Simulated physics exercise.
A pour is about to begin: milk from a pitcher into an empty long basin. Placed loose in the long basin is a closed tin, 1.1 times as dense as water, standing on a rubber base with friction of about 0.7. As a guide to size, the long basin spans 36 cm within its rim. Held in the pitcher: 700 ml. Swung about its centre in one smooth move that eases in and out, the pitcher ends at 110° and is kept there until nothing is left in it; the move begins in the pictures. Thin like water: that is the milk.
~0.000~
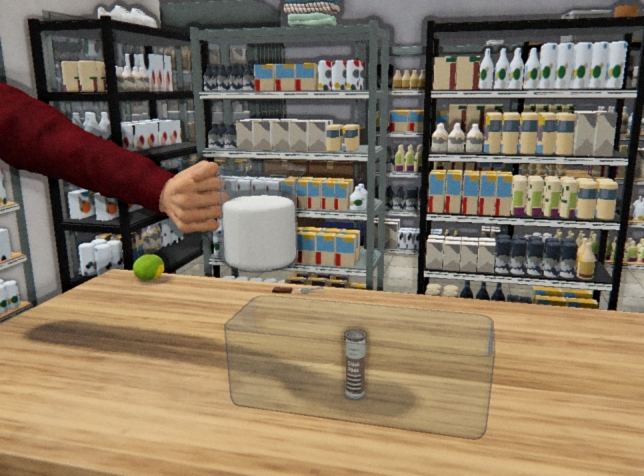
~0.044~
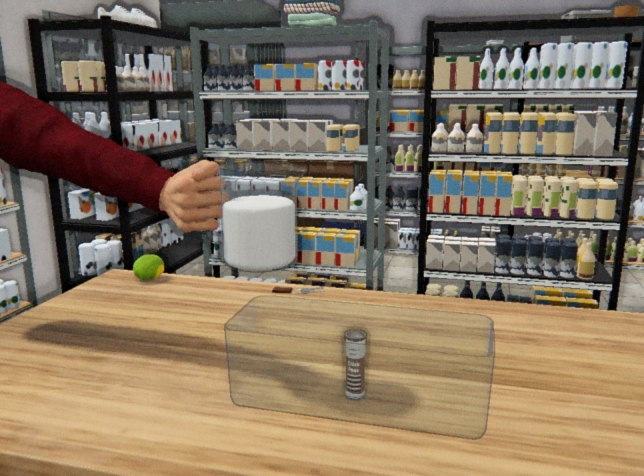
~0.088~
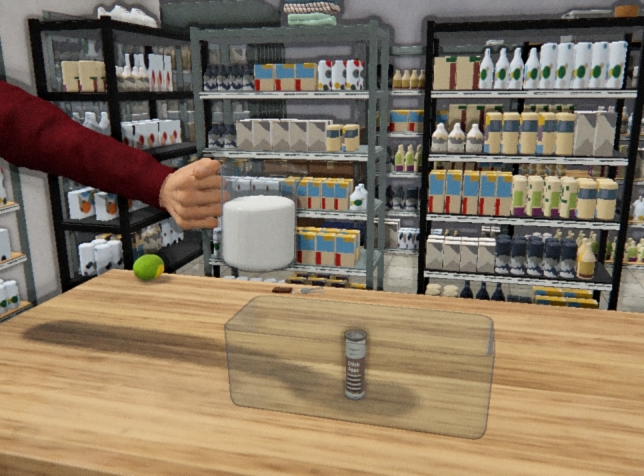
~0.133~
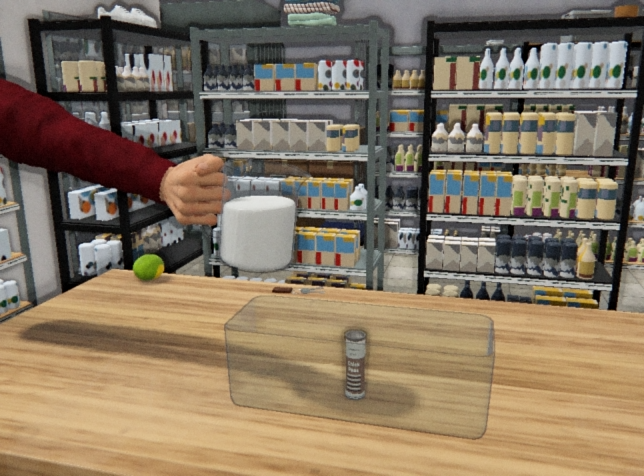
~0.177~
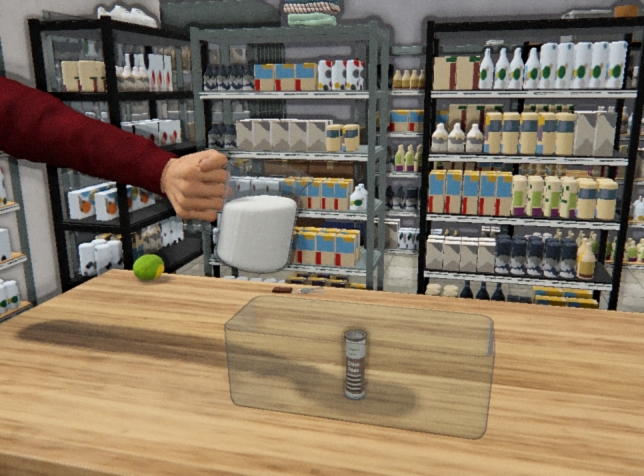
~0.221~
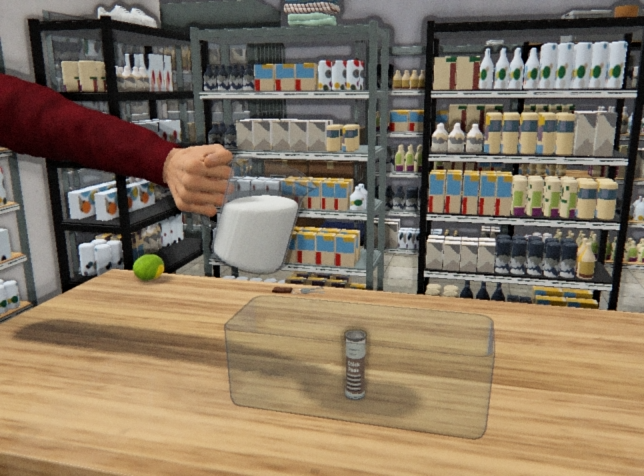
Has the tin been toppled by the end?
It will come down.
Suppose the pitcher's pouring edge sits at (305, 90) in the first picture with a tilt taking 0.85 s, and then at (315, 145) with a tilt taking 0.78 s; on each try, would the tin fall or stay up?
Run one: It does not tip. Run two: It tumbles.
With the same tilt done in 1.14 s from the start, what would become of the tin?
The tin would overturn.
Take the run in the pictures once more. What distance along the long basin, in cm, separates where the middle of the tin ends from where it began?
All told, the tin's centre has moved close to 11.5 cm.
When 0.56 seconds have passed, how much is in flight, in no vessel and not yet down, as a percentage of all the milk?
Roughly 10 percent.
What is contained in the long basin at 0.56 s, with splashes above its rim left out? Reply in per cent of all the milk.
Near 0 in a hundred.
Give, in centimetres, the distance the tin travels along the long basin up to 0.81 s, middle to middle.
Reading: Roughly 0 cm.
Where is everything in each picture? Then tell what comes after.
In the first picture, it leans 0°; its right rim is at (305, 169); the milk meets the walls at (227, 201) and (294, 204); the long basin's rim runs from (240, 312) to (493, 337); the tin's top is at (356, 338).
In the second picture, it leans 1°; its right rim is at (306, 170); the milk meets the walls at (228, 201) and (293, 204).
In the third picture, it leans 3°; its right rim is at (308, 172); the milk meets the walls at (228, 201) and (294, 204).
In the fourth picture, it leans 7°; its right rim is at (310, 176); the milk meets the walls at (229, 201) and (295, 204).
In the fifth picture, it leans 11°; its right rim is at (314, 180); the milk meets the walls at (229, 202) and (296, 203).
In the sixth picture, it leans 17°; its right rim is at (317, 187); the milk meets the walls at (228, 204) and (296, 205).
By 0.56 s the tilt is 81° and 89 per cent is still to pour; the tin stands where it began.
By 0.81 s the tilt is 109° and 30 per cent is still to pour; the tin stands where it began.
By 1.07 s the tilt is 110° and 3 per cent is still to pour; the tin leans 35°.
By 1.35 s the tilt is 110° and 0 per cent is still to pour; the tin lies on its side.
At rest the tin lies on its side.
